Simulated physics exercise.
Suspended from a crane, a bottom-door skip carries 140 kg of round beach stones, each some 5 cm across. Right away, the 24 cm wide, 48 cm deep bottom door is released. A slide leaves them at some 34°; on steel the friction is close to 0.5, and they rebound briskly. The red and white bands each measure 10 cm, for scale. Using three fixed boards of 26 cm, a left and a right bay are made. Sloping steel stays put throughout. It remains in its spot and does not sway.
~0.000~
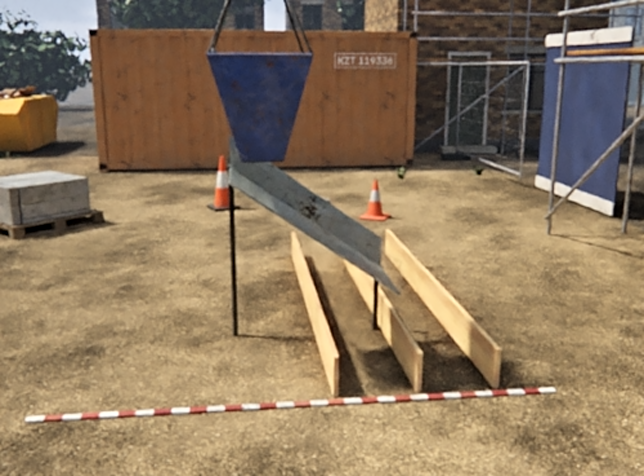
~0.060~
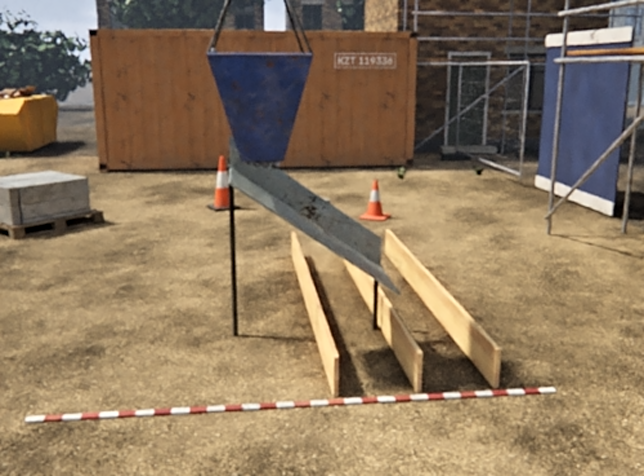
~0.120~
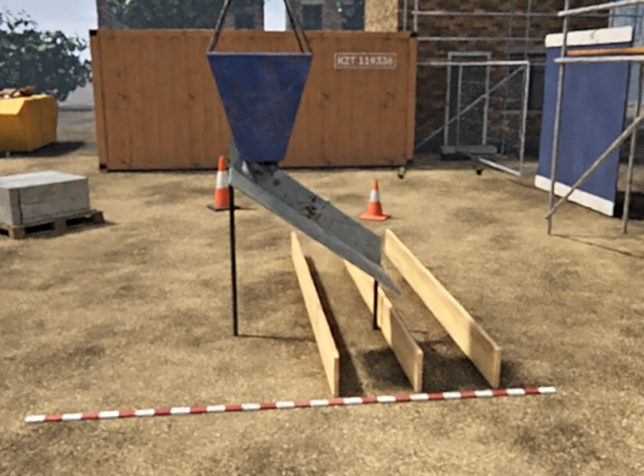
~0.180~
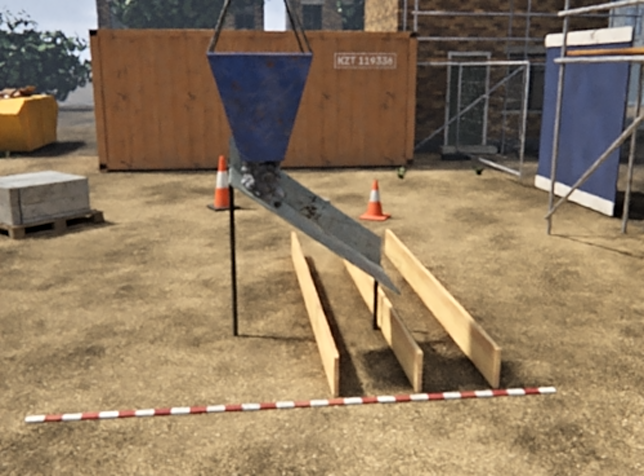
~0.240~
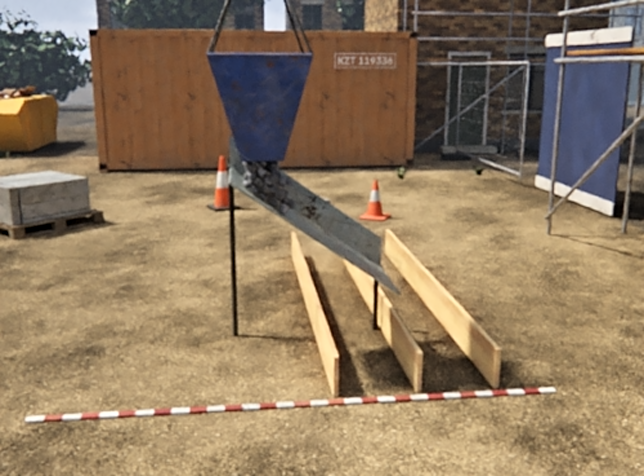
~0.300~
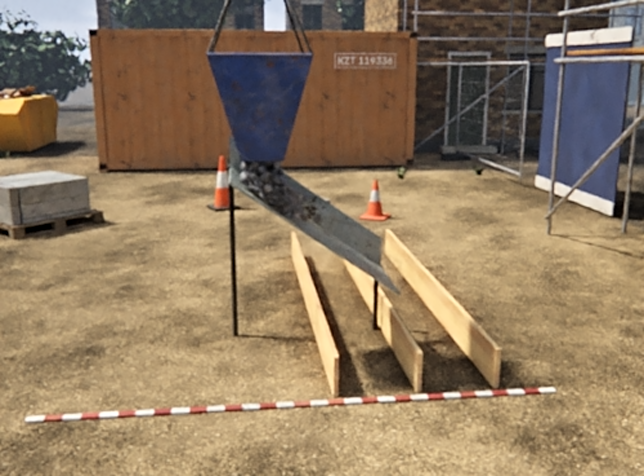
A hanging blue skip releases dark stones, which slide down the sloping metal chute beneath it.
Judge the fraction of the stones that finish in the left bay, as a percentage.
Some 0 % of the stones finish in the left bay.
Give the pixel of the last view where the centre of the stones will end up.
I'd point to somewhere near (439, 342).
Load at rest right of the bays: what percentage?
It works out to some 5 percent.
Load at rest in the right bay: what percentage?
95 %.
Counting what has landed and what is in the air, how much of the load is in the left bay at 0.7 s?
Roughly 0 percent.
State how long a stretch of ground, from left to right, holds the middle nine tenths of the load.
60 cm.
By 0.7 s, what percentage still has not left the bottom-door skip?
I'd say it holds close to 30 percent.
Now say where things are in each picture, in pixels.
The outlet is at (262, 153); nothing has dropped yet, in the first picture.
The outlet is at (262, 153); 4 % is out, in the second picture.
The outlet is at (262, 153); 8 % is out, the lowest stones still above the boards at (266, 175), 126 cm up, in the third picture.
The outlet is at (262, 153); 15 % is out, the lowest stones still above the boards at (271, 194), 114 cm up, in the fourth picture.
The outlet is at (262, 153); 22 % is out, the lowest stones still above the boards at (284, 203), 108 cm up, in the fifth picture.
The outlet is at (262, 153); 29 % is out, the lowest stones still above the boards at (303, 216), 101 cm up, in the sixth picture.
After 0.7 s, 28 % in the bottom-door skip, 66 % on the steel, 2 % falling or lying in the left bay, 4 % falling or lying in the right bay; the stones farthest right are at (444, 330).
After 1.1 s, 0 % in the bottom-door skip, 61 % on the steel, 3 % falling or lying in the left bay, 36 % falling or lying in the right bay, 0 % falling or lying right of the bays; the stones farthest right are at (469, 323).
After 1.7 s, 0 % in the bottom-door skip, 10 % on the steel, 2 % falling or lying in the left bay, 84 % falling or lying in the right bay, 4 % falling or lying right of the bays; the stones farthest right are at (566, 342).
After 2.6 s, 0 % in the bottom-door skip, 94 % falling or lying in the right bay, 6 % falling or lying right of the bays.
After 4.5 s, 0 % in the bottom-door skip, 94 % in the right bay, 6 % right of the bays; the stones farthest right are at (644, 354).
